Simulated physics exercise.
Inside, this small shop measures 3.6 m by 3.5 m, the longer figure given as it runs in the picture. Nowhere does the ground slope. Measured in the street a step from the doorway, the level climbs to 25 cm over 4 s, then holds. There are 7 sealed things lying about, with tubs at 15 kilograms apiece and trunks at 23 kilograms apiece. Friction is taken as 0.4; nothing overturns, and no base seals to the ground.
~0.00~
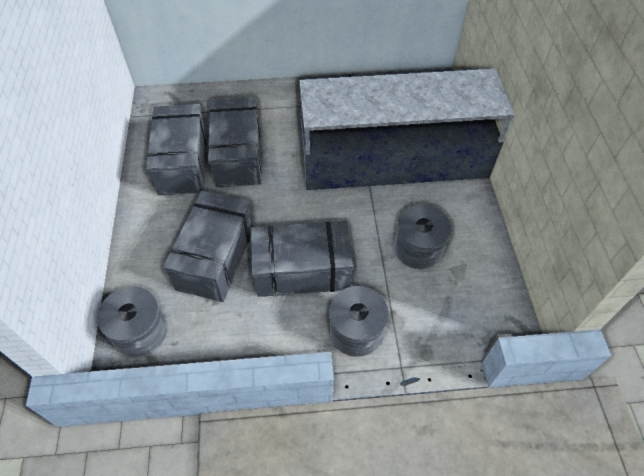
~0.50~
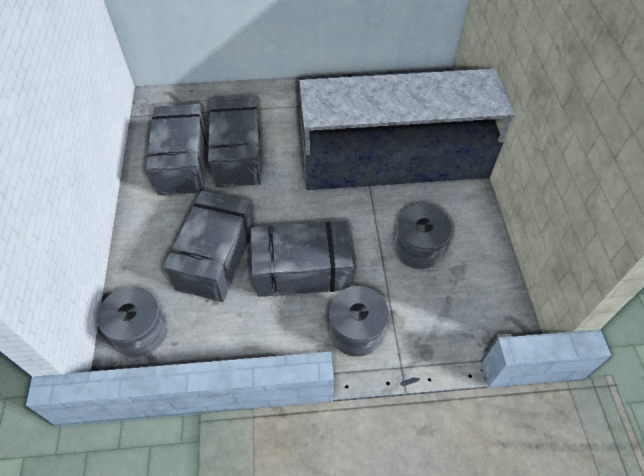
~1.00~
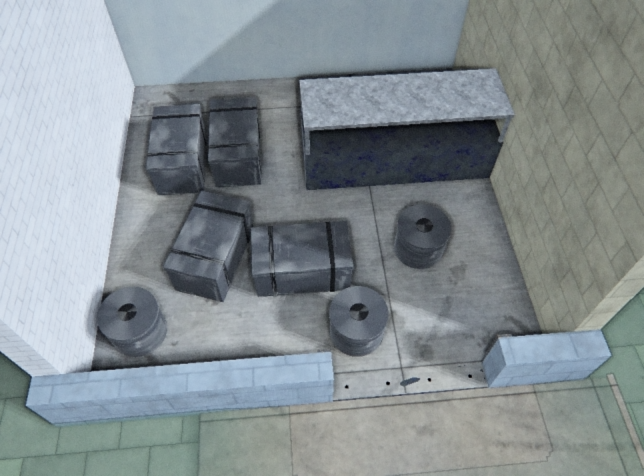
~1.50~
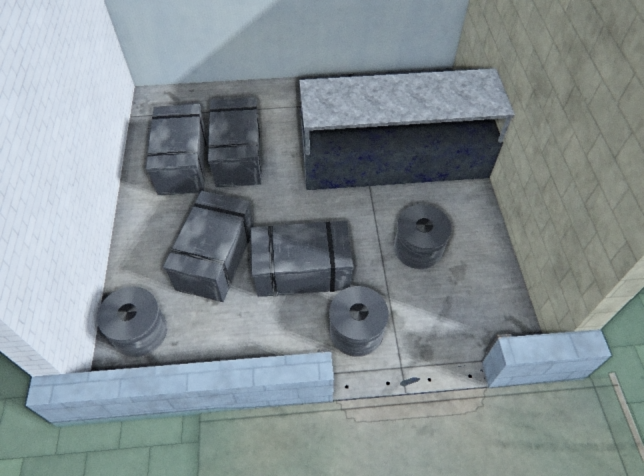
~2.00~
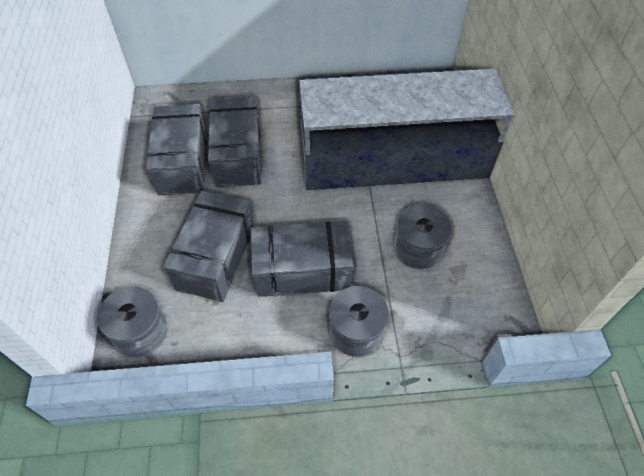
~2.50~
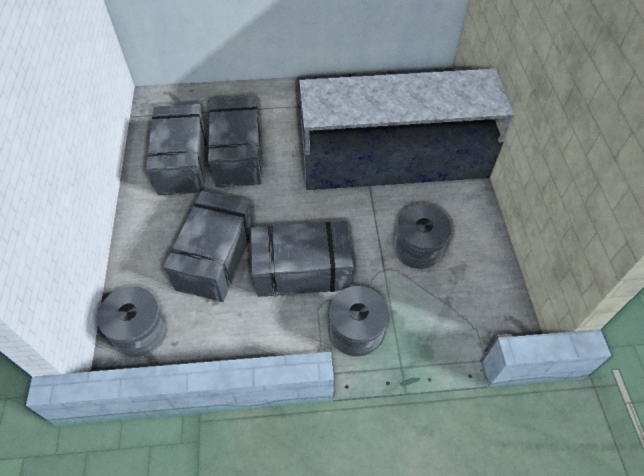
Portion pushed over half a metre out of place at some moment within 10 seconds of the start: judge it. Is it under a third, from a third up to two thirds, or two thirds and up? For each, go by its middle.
I would say two thirds and up.
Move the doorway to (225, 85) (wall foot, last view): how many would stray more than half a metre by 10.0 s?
Result: 7 of them.
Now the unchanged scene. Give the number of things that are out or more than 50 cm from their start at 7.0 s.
Tally at that time: 4.
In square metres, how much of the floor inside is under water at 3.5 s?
Wet: Near 2.5 m2.
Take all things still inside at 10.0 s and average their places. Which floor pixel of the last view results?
Centre of the remaining things: Roughly (242, 194).
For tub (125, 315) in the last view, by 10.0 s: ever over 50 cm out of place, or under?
Answer: Below the mark.
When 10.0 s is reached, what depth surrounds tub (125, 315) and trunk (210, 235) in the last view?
About 13 and 15 cm.
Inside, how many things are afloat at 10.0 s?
Count at that moment: 6.
After 3.5 s 0 of 7 are over 50 cm from their spots; 0 afloat.
After 4.5 s 0 of 7 are over 50 cm from their spots; 1 afloat.
After 7.0 s 4 of 7 are over 50 cm from their spots; 5 afloat.
After 10.0 s 4 of 7 are over 50 cm from their spots, and 6 have been at some point; 6 afloat.
